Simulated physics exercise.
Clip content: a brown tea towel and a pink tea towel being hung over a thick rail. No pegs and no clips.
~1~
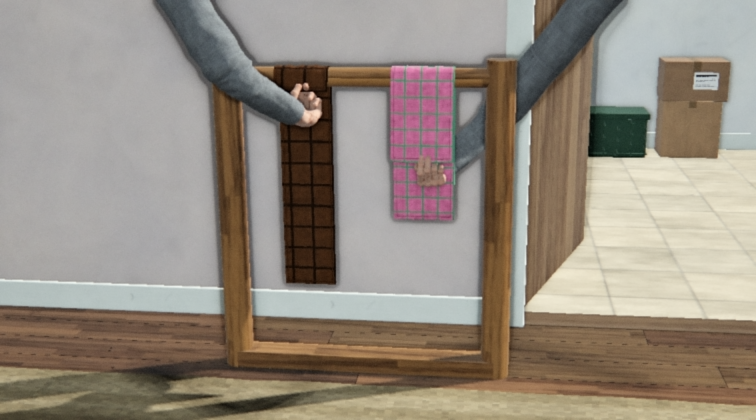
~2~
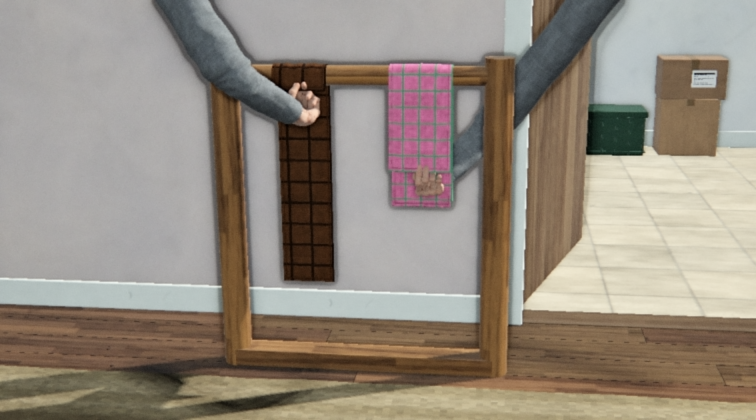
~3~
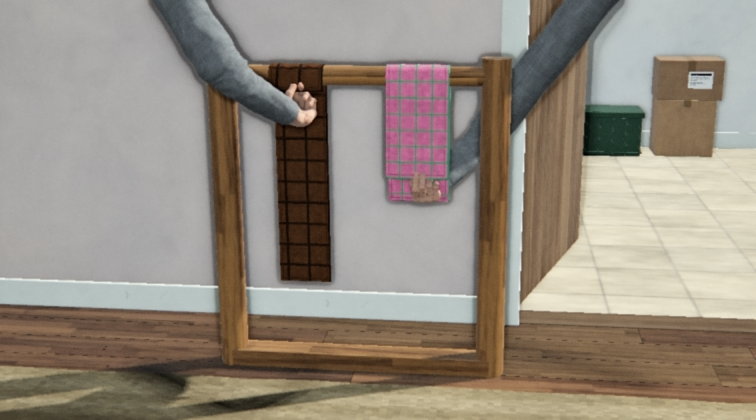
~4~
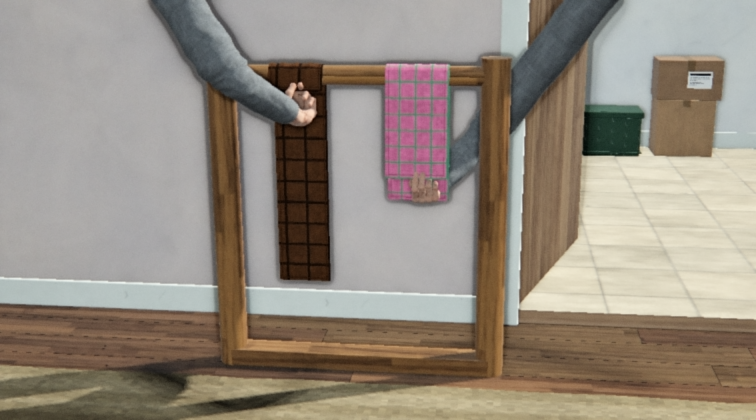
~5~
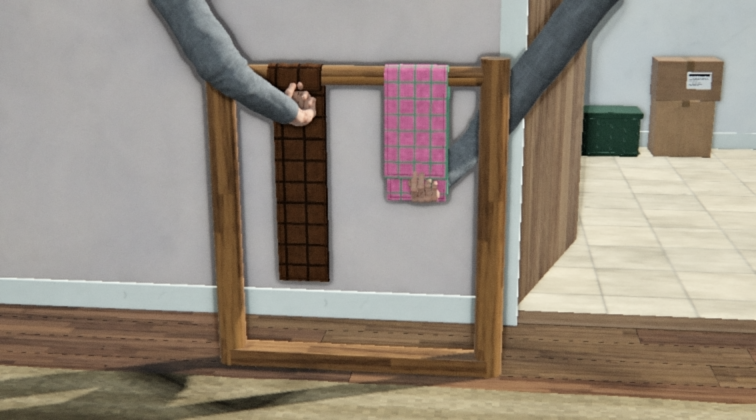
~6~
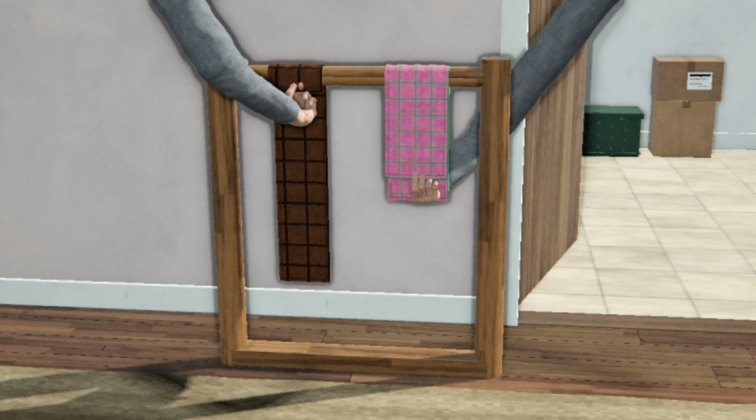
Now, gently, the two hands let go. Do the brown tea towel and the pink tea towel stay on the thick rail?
In order: The brown tea towel will not last up there. The pink tea towel will last up there.
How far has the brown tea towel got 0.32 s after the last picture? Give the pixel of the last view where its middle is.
Its middle is about at (304, 222).
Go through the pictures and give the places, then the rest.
Brown tea towel front hem (314, 87), back hem (324, 280); pink tea towel front hem (406, 158), back hem (409, 214), in the first picture.
Brown tea towel front hem (312, 87); pink tea towel front hem (404, 167), in the second picture.
Brown tea towel front hem (309, 87); pink tea towel front hem (401, 174), in the third picture.
Brown tea towel front hem (308, 87); pink tea towel front hem (401, 174), in the fourth picture.
Brown tea towel front hem (308, 86); pink tea towel front hem (400, 174), in the fifth picture.
Brown tea towel front hem (309, 87), back hem (317, 278), front far shorter than the back; pink tea towel front hem (401, 174), back hem (403, 196), front almost as long as the back, in the sixth picture.
Then, 0.32 s after the last picture, brown tea towel clear of the rail and dropping near (304, 222); pink tea towel still hanging.
Then, 0.56 s after the last picture, brown tea towel in a heap on the floor near (307, 351); pink tea towel still hanging.
Then, 0.90 s after the last picture, brown tea towel in a heap on the floor near (307, 359); pink tea towel still hanging.
At rest, brown tea towel in a heap on the floor near (307, 359); pink tea towel still hanging. The brown tea towel is pulled off by its long side and the pink tea towel stays on.
